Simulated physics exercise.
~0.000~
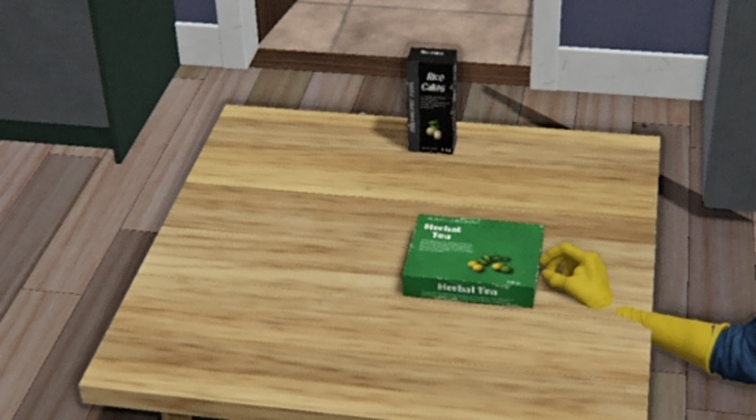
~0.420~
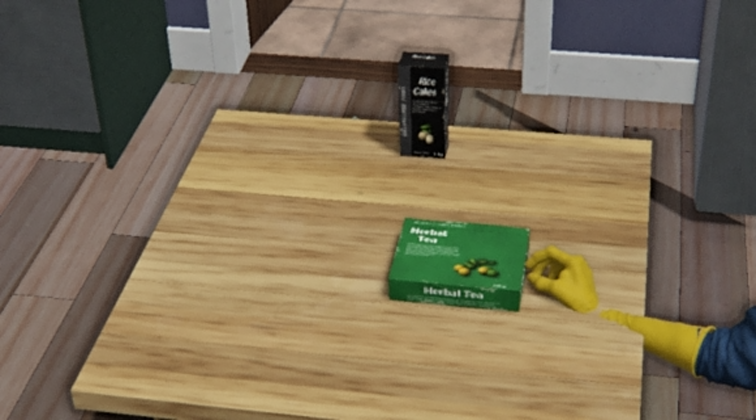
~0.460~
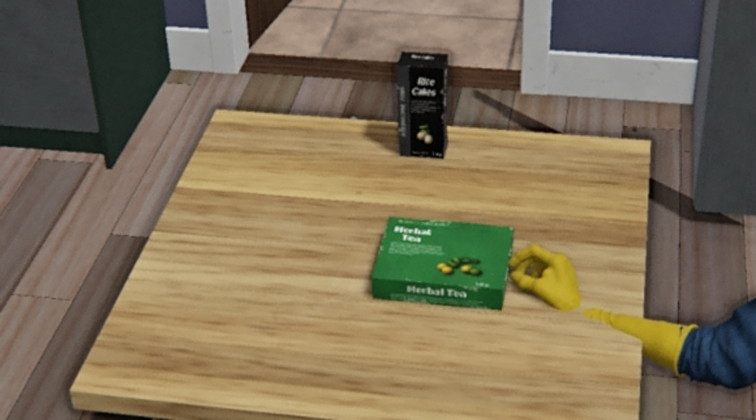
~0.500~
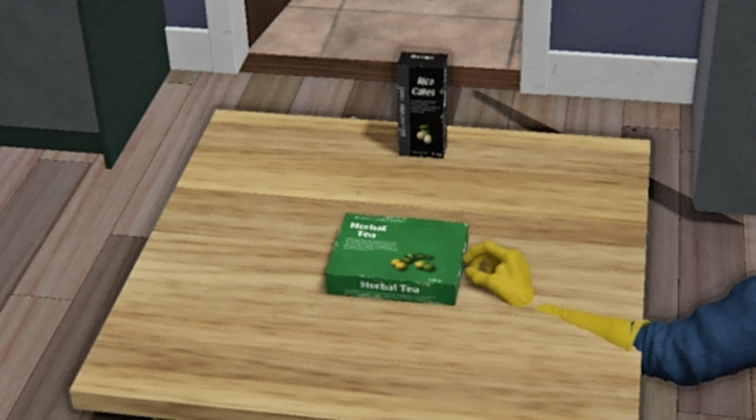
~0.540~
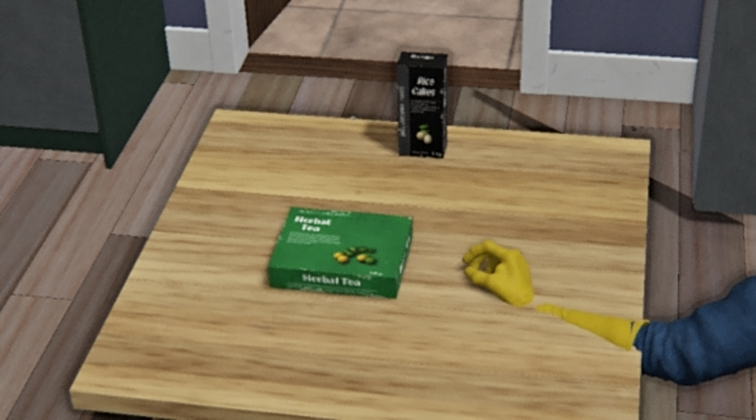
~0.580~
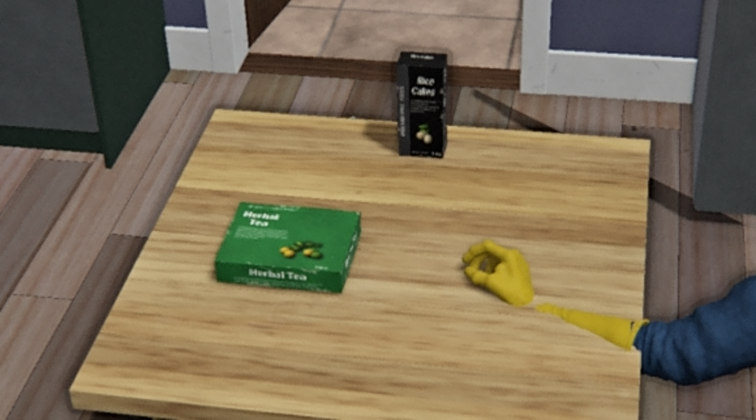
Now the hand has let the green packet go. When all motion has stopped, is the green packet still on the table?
You'll see it isn't on the table when it's all over.
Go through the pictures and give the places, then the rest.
In the first picture, under the hand; green packet (474, 260).
In the second picture, under the hand; green packet (461, 264).
In the third picture, under the hand; green packet (444, 262).
In the fourth picture, green packet (399, 258).
In the fifth picture, green packet (342, 252) slid a little.
In the sixth picture, green packet (290, 246) slid about its own width.
After 0.78 s, green packet now off the table.
After 0.98 s, things are still on the move.
After 1.18 s, as before.
By the end (1.3 s), off the table, green packet.
